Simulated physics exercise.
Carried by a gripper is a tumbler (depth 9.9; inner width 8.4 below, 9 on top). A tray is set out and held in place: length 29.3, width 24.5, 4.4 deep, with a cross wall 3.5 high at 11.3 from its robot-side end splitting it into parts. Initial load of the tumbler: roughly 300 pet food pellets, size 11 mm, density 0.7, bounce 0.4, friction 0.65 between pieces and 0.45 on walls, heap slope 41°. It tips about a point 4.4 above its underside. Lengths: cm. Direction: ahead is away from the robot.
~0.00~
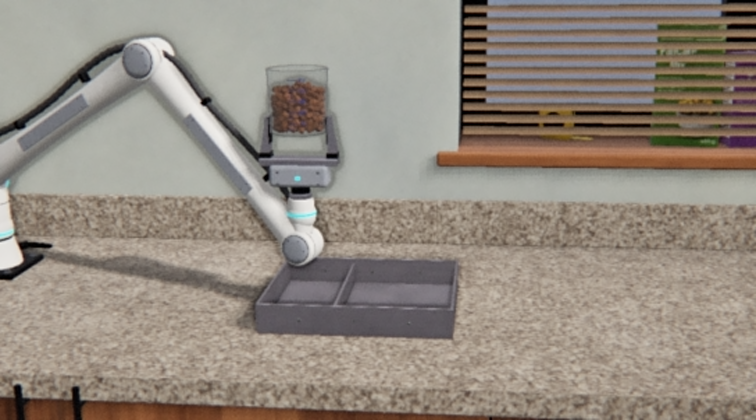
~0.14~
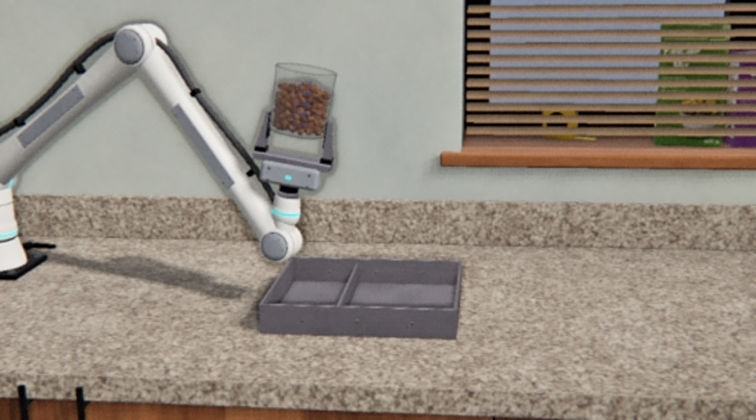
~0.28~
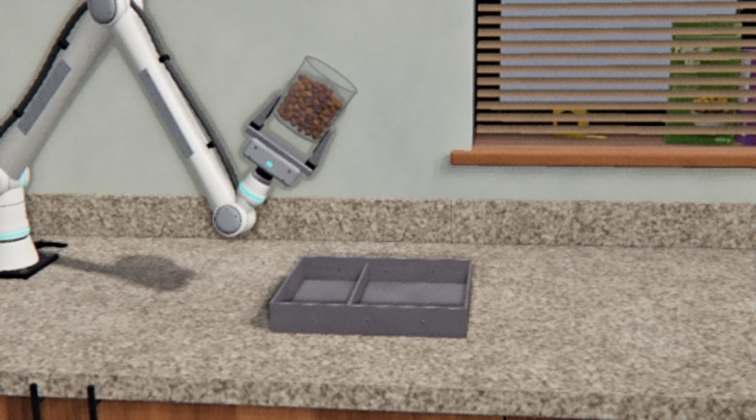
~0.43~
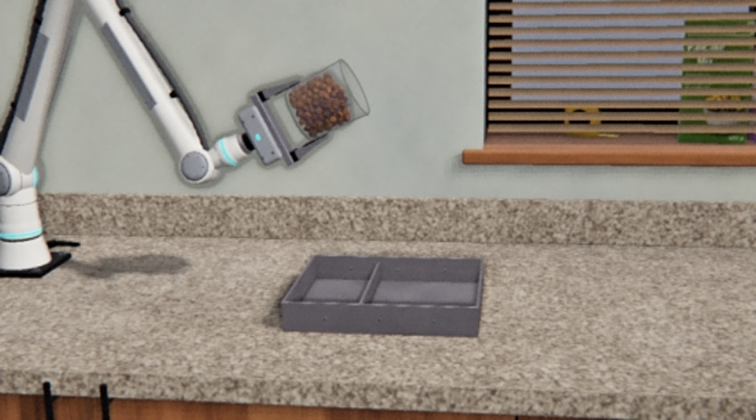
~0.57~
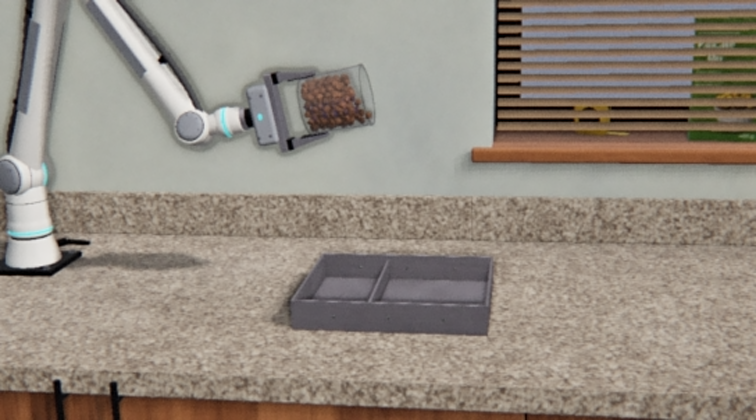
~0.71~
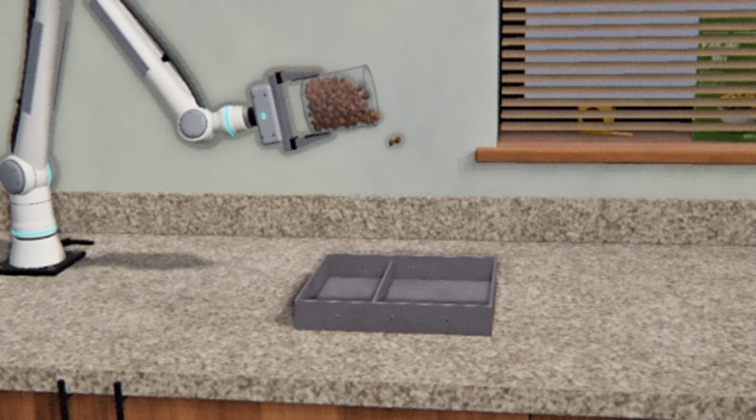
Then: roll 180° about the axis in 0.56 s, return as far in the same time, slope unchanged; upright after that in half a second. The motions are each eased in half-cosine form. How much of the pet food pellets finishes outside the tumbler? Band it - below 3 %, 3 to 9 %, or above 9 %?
My answer is above 9 %.
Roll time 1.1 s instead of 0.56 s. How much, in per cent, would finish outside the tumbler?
In that case around 20 percent.
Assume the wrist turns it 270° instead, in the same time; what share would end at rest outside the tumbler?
20 %.
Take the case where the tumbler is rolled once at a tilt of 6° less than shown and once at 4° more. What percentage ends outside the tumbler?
Around 10 percent on the first try, 25 percent on the second.
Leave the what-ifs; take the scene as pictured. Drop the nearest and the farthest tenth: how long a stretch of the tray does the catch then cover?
About 12 centimetres.
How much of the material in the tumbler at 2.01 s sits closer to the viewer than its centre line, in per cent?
60 %.
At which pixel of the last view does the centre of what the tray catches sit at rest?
It's centred about (437, 299).
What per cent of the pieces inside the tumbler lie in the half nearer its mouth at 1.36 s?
Roughly 35 percent.
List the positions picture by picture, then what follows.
In the first picture, tumbler middle at (298, 101), upright; upper third of the load around (298, 94), from x 275 to 320, top at y 85; 298 in the tumbler.
In the second picture, tumbler middle at (302, 102), tipped 10°; upper third of the load around (301, 95), from x 275 to 325, top at y 85.
In the third picture, tumbler middle at (313, 101), tipped 36°; upper third of the load around (309, 94), from x 280 to 340, top at y 80.
In the fourth picture, tumbler middle at (326, 102), tipped 63°; upper third of the load around (319, 92), from x 290 to 345, top at y 75.
In the fifth picture, tumbler middle at (336, 101), tipped 79°; upper third of the load around (326, 88), from x 305 to 370, top at y 80.
In the sixth picture, tumbler middle at (339, 101), tipped 80°; upper third of the load around (328, 91), from x 310 to 400, top at y 80; 296 in the tumbler, 2 in flight or on a rim.
By 1.36 s, tipped 80°, highest piece 36 above the table; 268 in the tumbler, 19 in the far-side part, 1 on the table or floor, 10 in flight or on a rim.
By 2.01 s, tipped 58°, highest piece 36 above the table; 245 in the tumbler, 44 in the far-side part, 1 on the table or floor, 8 in flight or on a rim.
By 2.53 s, upright, highest piece 38 above the table; 245 in the tumbler, 52 in the far-side part, 1 on the table or floor.
By 3.23 s, upright, highest piece 38 above the table; 245 in the tumbler, 52 in the far-side part, 1 on the table or floor.
Final count, 245 in the tumbler, 52 in the far-side part, 1 on the table or floor. That is 18 % outside the tumbler.
